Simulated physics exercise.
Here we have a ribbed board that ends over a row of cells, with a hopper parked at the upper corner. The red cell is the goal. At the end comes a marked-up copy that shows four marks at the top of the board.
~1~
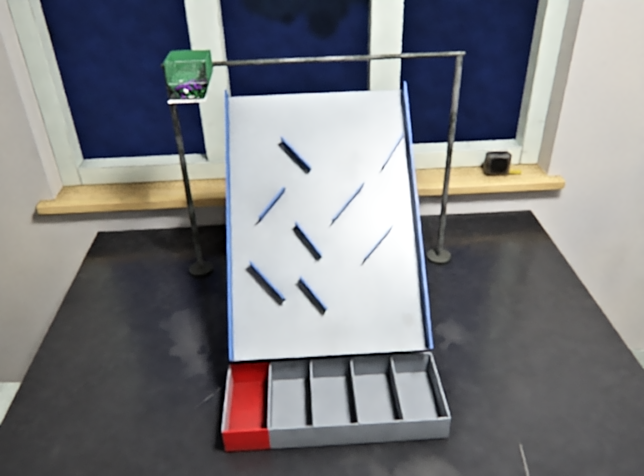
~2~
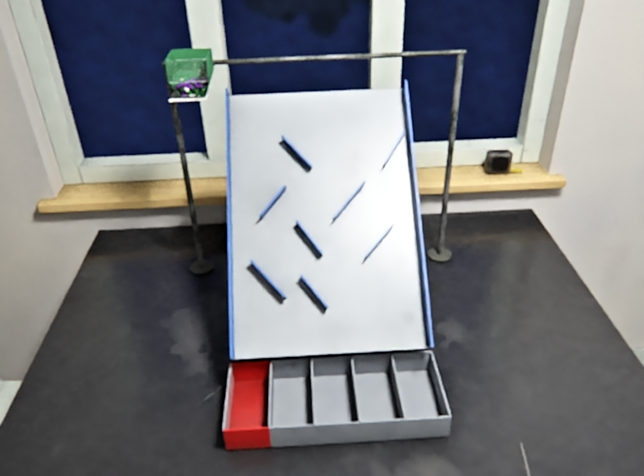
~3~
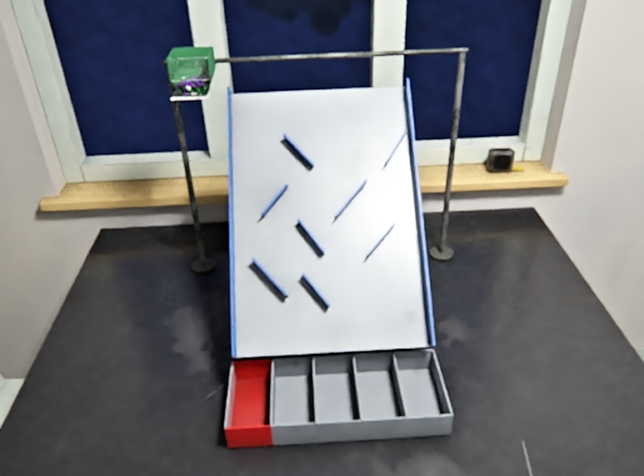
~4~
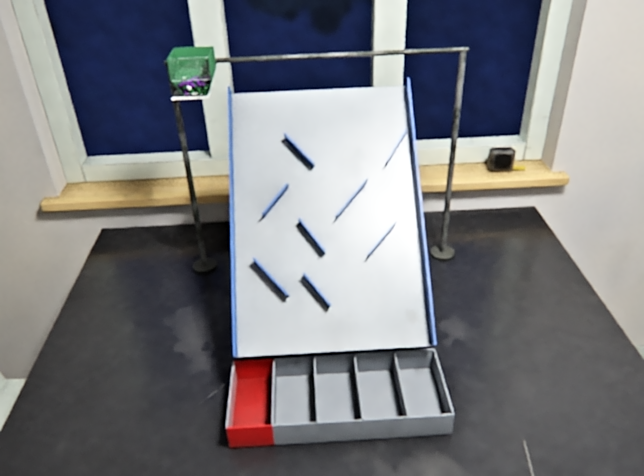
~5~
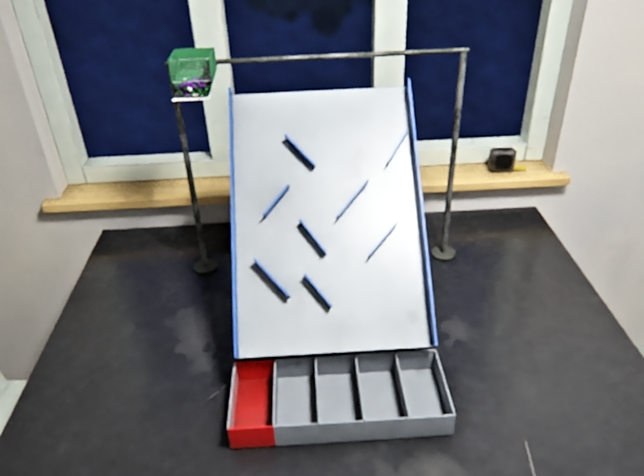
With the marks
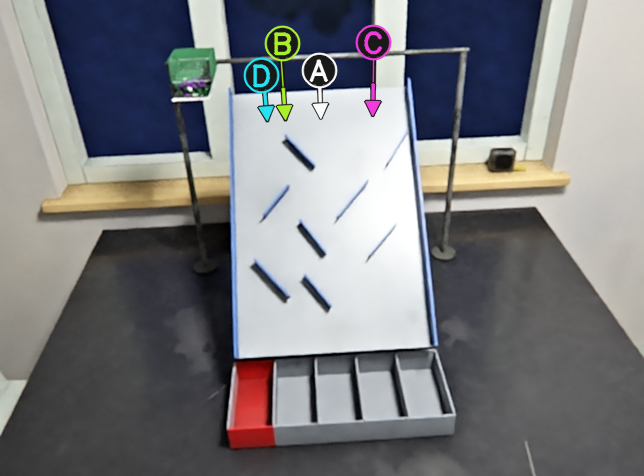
The footage shows a green hopper holding small dark pieces at the upper left corner of a white sloped board with blue ribs, above a row of one red and four grey cells; nothing in the scene visibly moves.
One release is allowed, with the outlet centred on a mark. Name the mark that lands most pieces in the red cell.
D beats the others.
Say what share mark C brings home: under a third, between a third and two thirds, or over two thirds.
Under a third.
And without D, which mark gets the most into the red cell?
That would be B.
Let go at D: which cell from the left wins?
The first from the left.
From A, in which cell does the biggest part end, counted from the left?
The fourth.
On the marked copy, mark A meets the board at (320, 113); mark B meets the board at (285, 114); mark C meets the board at (372, 110); mark D meets the board at (266, 115).
Choosing A, none in the red cell, all in other cells.
Choosing B, about half in the red cell, about half in other cells.
Choosing C, none in the red cell, nearly all in other cells.
Choosing D, most in the red cell, a small part in other cells.
